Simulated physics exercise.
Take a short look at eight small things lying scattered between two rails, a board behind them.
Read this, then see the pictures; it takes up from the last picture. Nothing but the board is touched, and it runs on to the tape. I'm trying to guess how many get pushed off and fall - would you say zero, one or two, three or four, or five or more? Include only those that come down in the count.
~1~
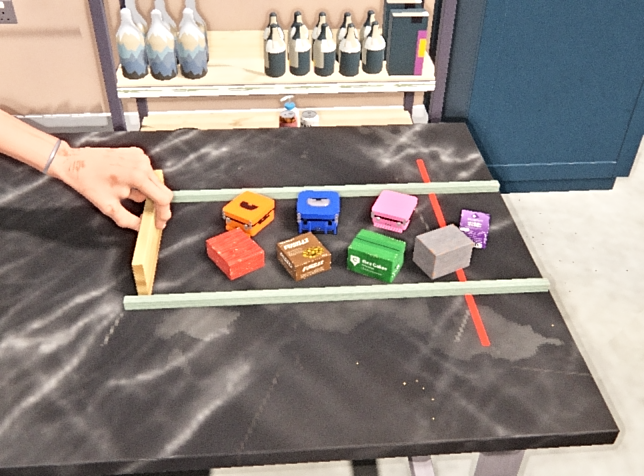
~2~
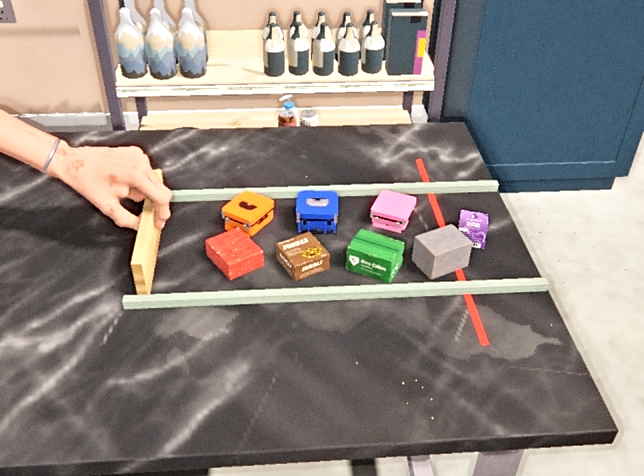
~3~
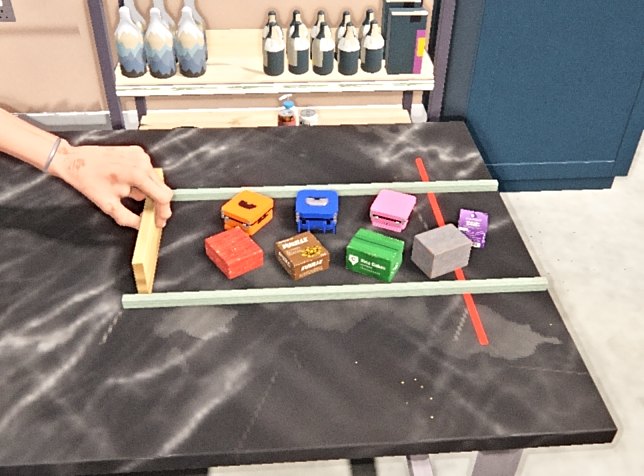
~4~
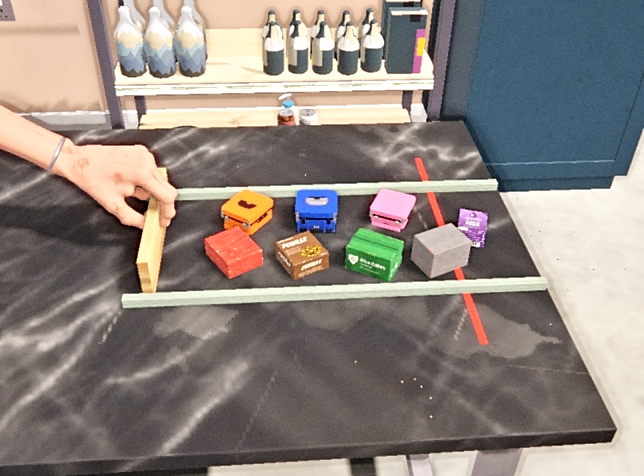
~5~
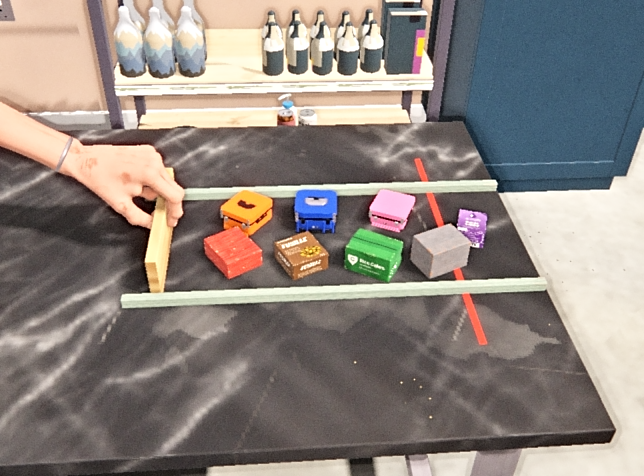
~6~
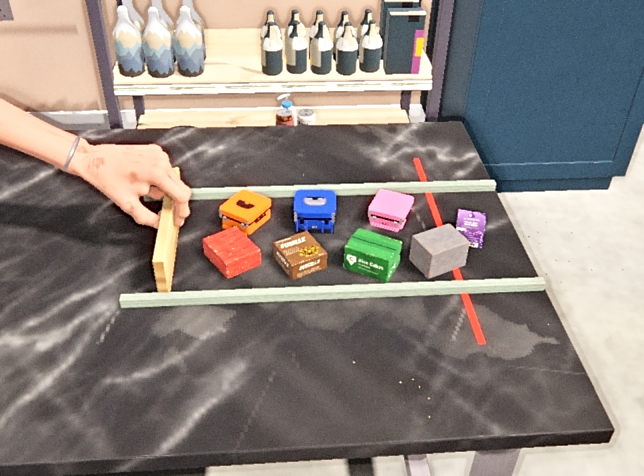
I would say three or four.
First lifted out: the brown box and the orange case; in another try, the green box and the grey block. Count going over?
The answer is 1 and then 1.
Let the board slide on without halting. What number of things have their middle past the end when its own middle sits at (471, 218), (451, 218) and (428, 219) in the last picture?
By position: 6 / 3 / 3.
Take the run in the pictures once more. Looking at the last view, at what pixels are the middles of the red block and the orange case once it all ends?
Red block: (470, 249); orange case: (452, 201).
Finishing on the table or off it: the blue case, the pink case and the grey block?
Blue case: Stays up; pink case: Goes down; grey block: Stays up.
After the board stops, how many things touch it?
It touches 2.
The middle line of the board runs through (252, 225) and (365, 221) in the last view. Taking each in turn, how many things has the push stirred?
So 3, and at the other place 8.
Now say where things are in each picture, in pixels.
Purple box (473, 229); grey block (443, 251); pink case (394, 212); board (151, 230); tape (447, 237), in the first frame.
Grey block (442, 251); red block (234, 253), in the second frame.
Pink case (393, 211); orange case (248, 214), in the third frame.
Purple box (472, 228); green box (374, 254), in the fourth frame.
Grey block (440, 251); brown box (301, 255), in the fifth frame.
Purple box (470, 228); grey block (439, 251); pink case (391, 211); board (169, 228); tape (444, 236), in the sixth frame.
Early on, none off yet; purple box at rest near (470, 228); grey block at rest near (439, 251); pink case at rest near (391, 211).
A while later, none off yet; purple box travelled about its own width near (484, 214); grey block travelled about its own width near (497, 238); pink case travelled about its own width near (450, 208).
Finally, the number that fall off is three or four; lost, green box, pink case and purple box.
